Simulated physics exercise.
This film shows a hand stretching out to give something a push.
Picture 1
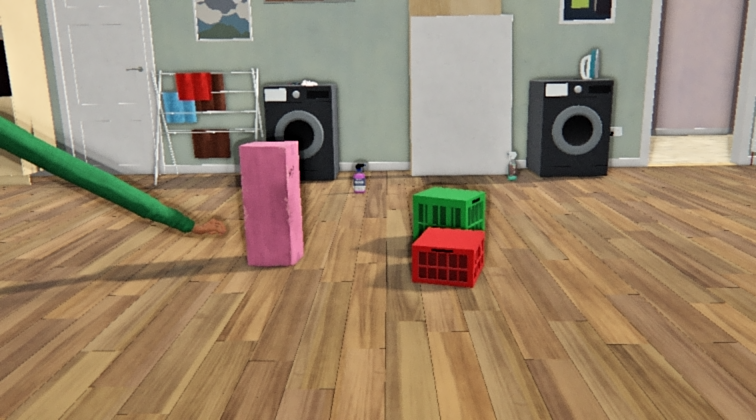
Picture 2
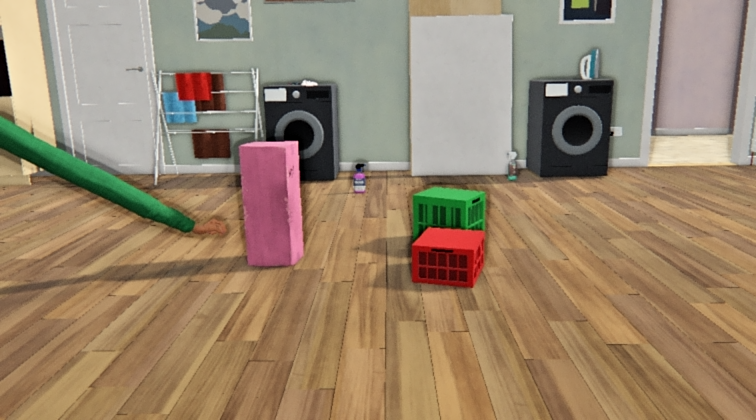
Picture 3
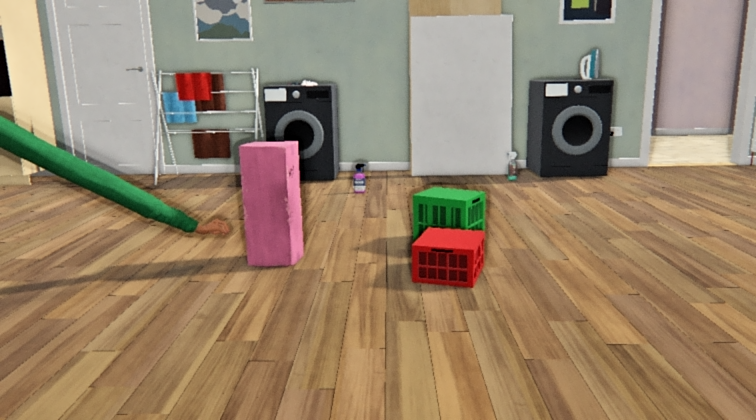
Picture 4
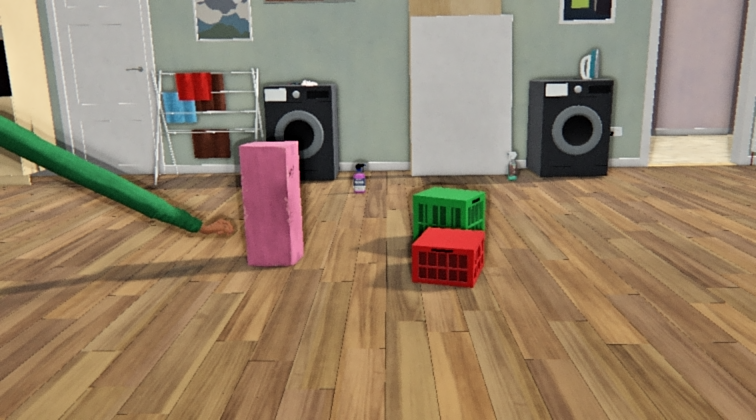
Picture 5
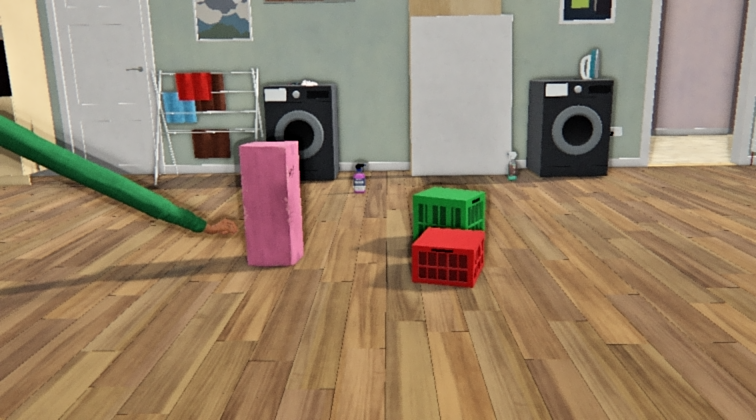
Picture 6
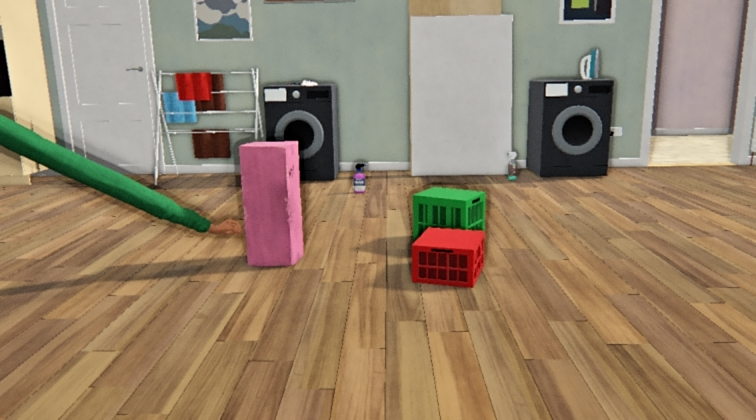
In the video, a green-sleeved arm with its hand low over the wooden floor extends slowly rightward from the left toward an upright pink box, which stays still, as do the green and red crates to its right.
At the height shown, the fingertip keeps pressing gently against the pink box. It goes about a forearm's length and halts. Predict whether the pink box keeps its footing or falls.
Mind you, it doesn't fall there.
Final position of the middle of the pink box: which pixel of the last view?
It winds up at roughly (336, 204).
Then, 0.60 s on from there, pink box shifted a little near (294, 203).
Then, 1.00 s on from there, pink box shifted about its own width near (316, 203).
In the end, moved from the start, pink box. At the end, from the last picture's camera, pink box near (336, 203).
